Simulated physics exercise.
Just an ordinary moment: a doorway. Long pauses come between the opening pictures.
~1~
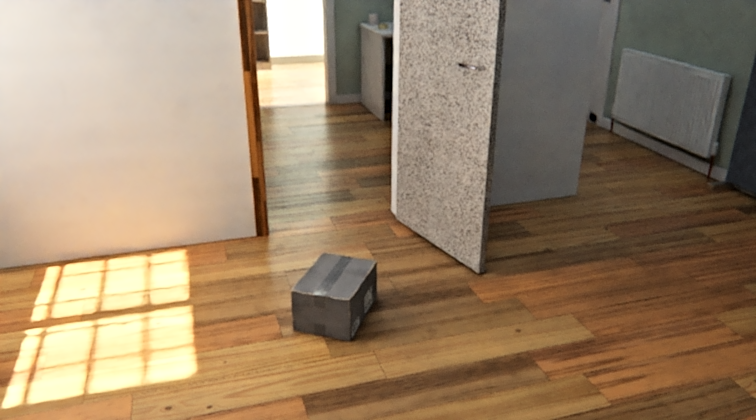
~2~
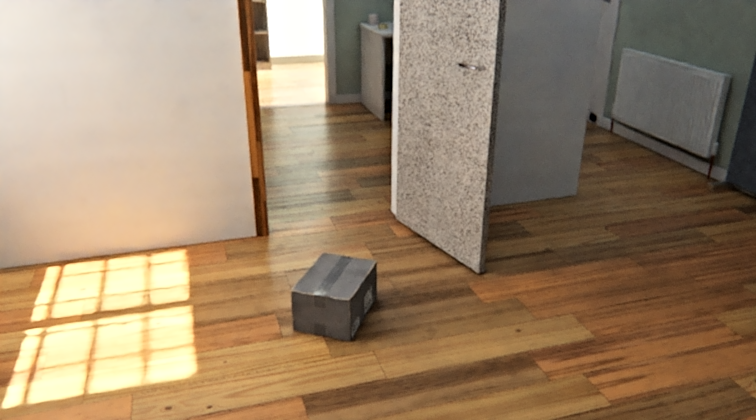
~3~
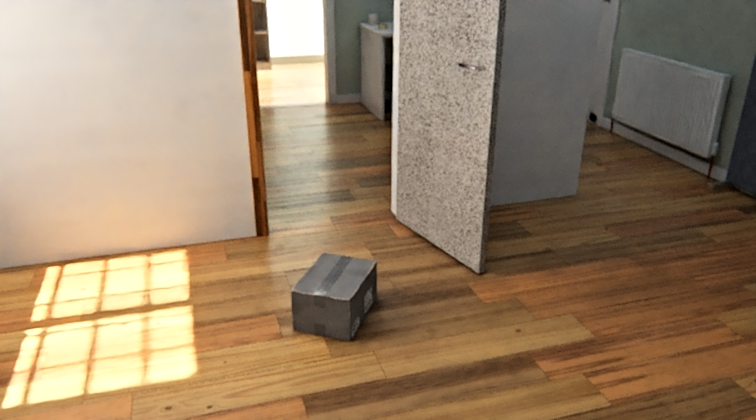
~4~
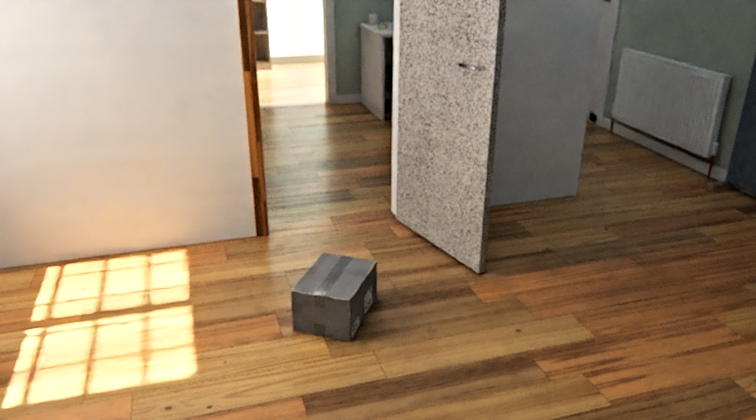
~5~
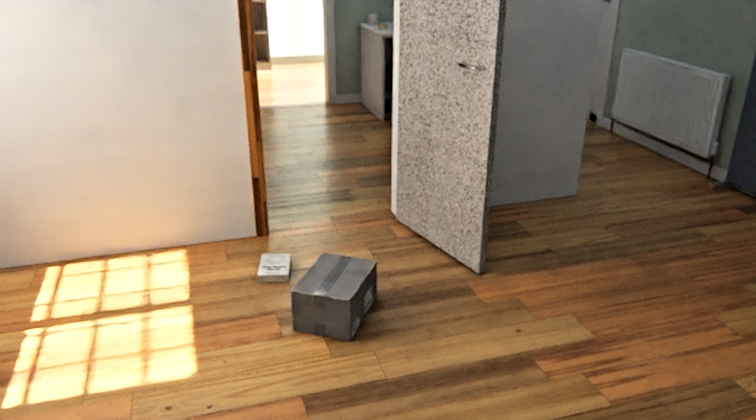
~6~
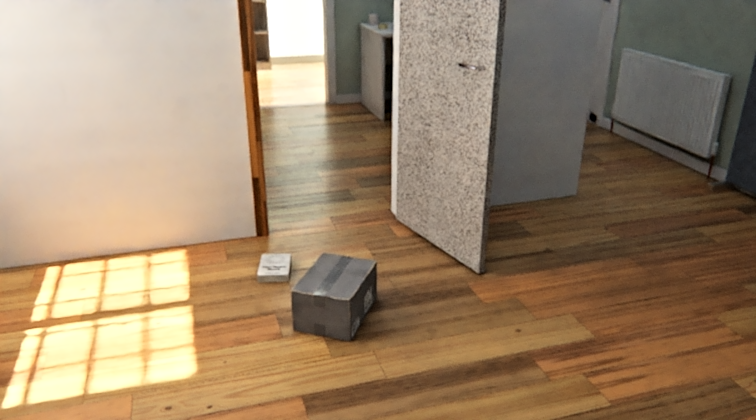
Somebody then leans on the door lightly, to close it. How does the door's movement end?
The door is pushed home.
Then, 0.90 s on from there, open by 81°.
Then, 1.60 s on from there, open by 48°.
Then, 2.20 s on from there, open by 17°.
In the end, open by 0°; both unmoved. At the end, from the last picture's camera, white book near (275, 268).
